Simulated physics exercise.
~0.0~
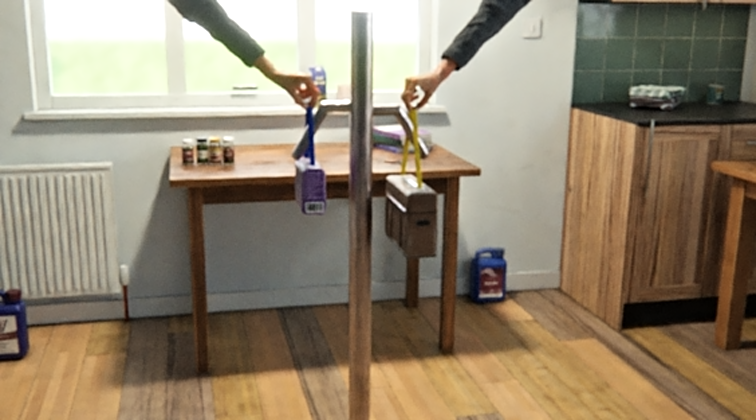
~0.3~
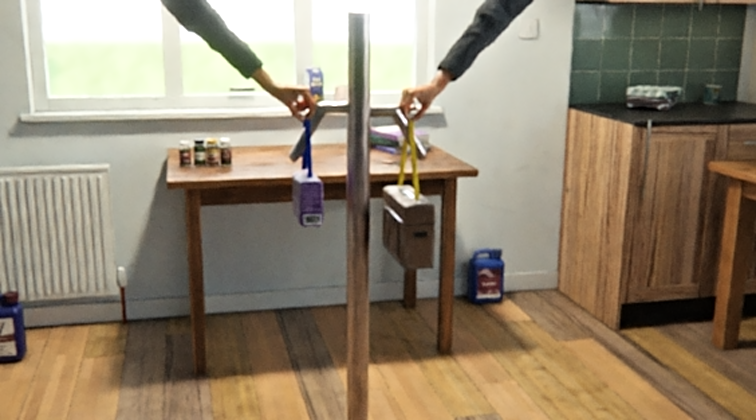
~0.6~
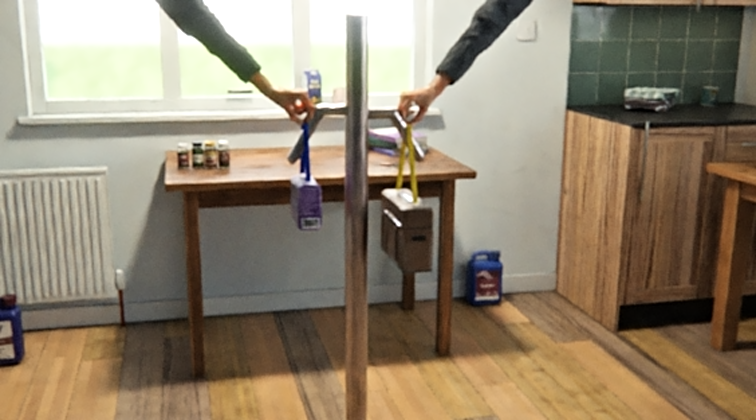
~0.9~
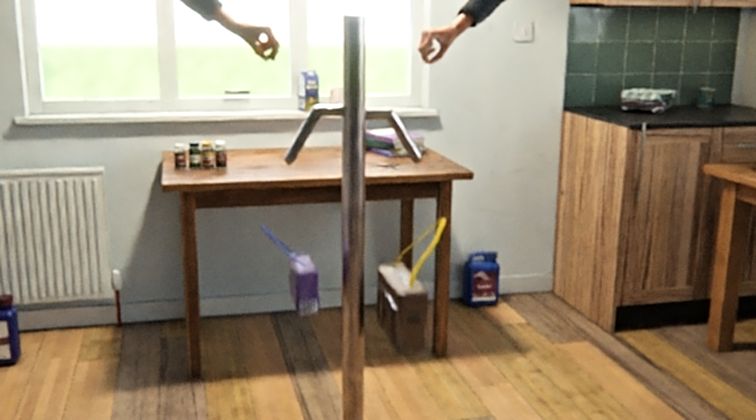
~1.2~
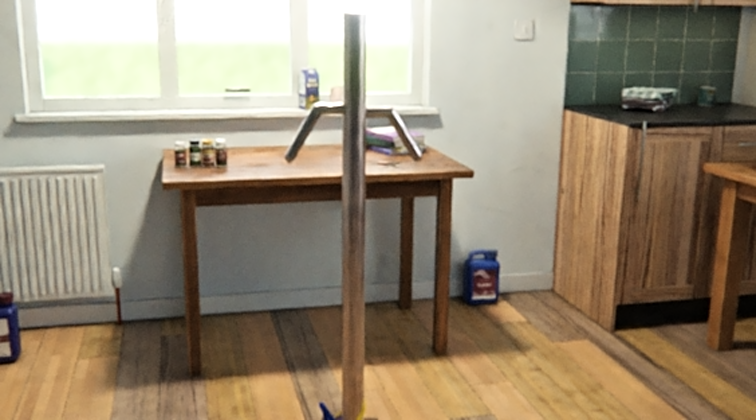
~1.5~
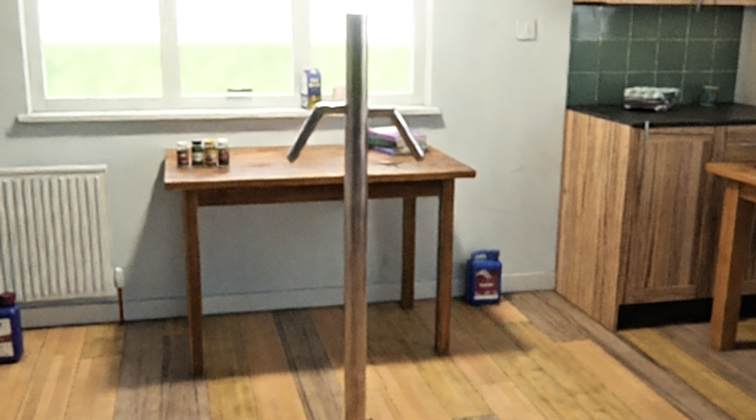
At the start, two hands reach in from either side of a metal post in a kitchen, holding a purple pouch by a blue loop on the left and a brown case by a yellow loop on the right. They lower the items slightly beside the post's two sloping arms and pause there. Then both hands let go and draw back, and the pouch and case drop together, their loops trailing above them. The case tips over as they reach the floor, with the loops briefly visible at the post's foot. Finally, both items are out of sight and the sloping arms are bare.
